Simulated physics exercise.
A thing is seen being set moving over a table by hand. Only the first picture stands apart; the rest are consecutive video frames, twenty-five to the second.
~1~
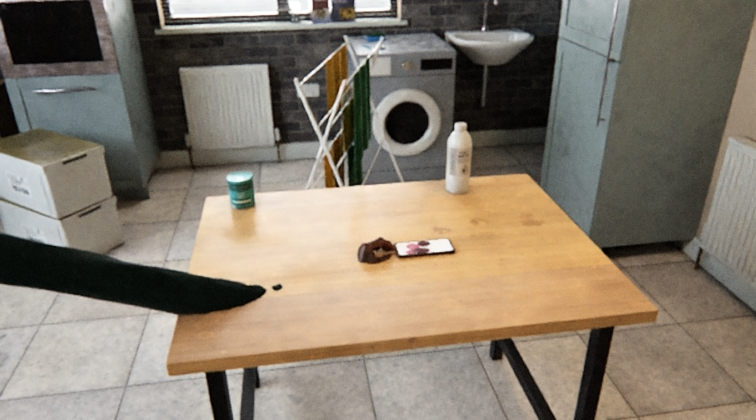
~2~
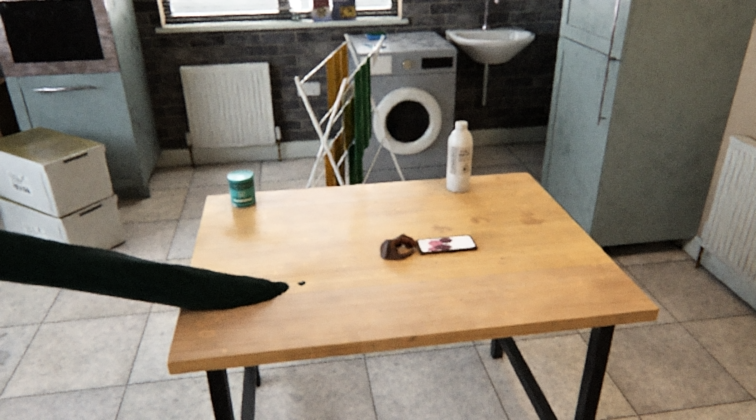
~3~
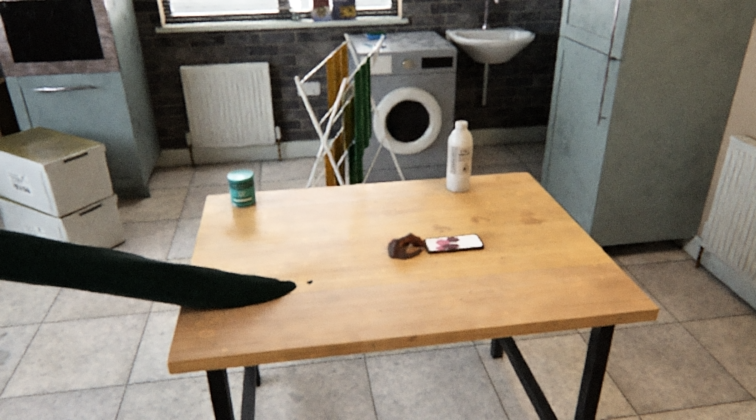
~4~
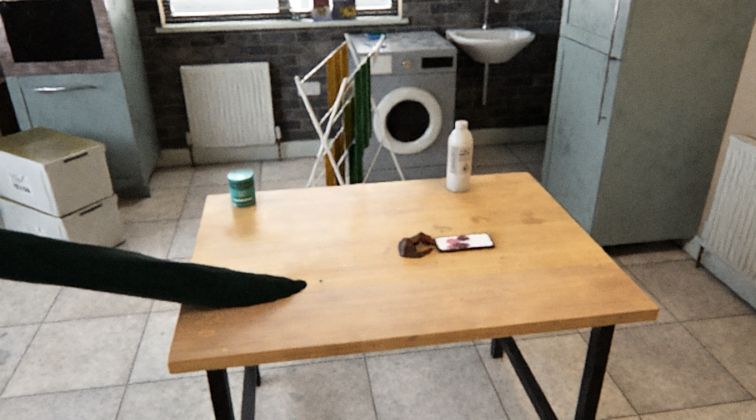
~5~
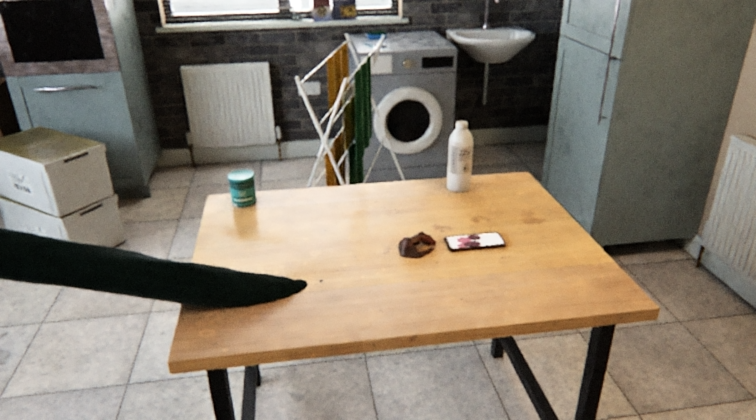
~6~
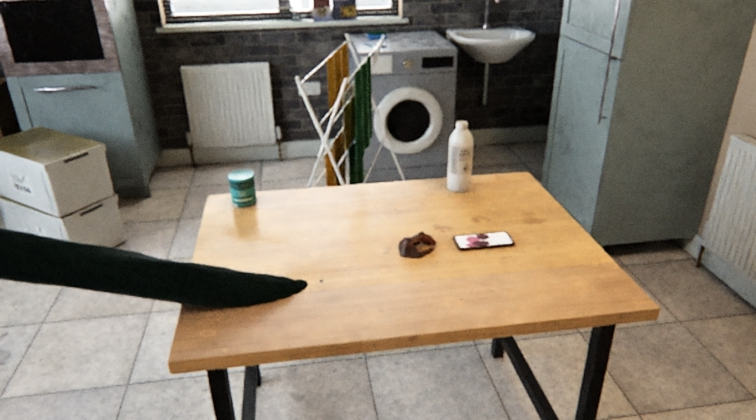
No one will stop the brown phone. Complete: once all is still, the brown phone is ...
On the table.
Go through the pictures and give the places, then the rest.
The first frame shows under the hand; brown phone (424, 248).
The second frame shows under the hand; brown phone (446, 245).
The third frame shows under the hand; brown phone (454, 244).
The fourth frame shows brown phone (464, 243).
The fifth frame shows brown phone (475, 242) slid a little.
The sixth frame shows brown phone (484, 241) slid a little.
Then, 0.10 s after the last picture, brown phone slid a little near (496, 240).
Then, 0.50 s after the last picture, brown phone slid about its own width near (498, 240).
At rest, moved from the start, brown phone. Seen from the same camera at the end, brown phone near (498, 240).
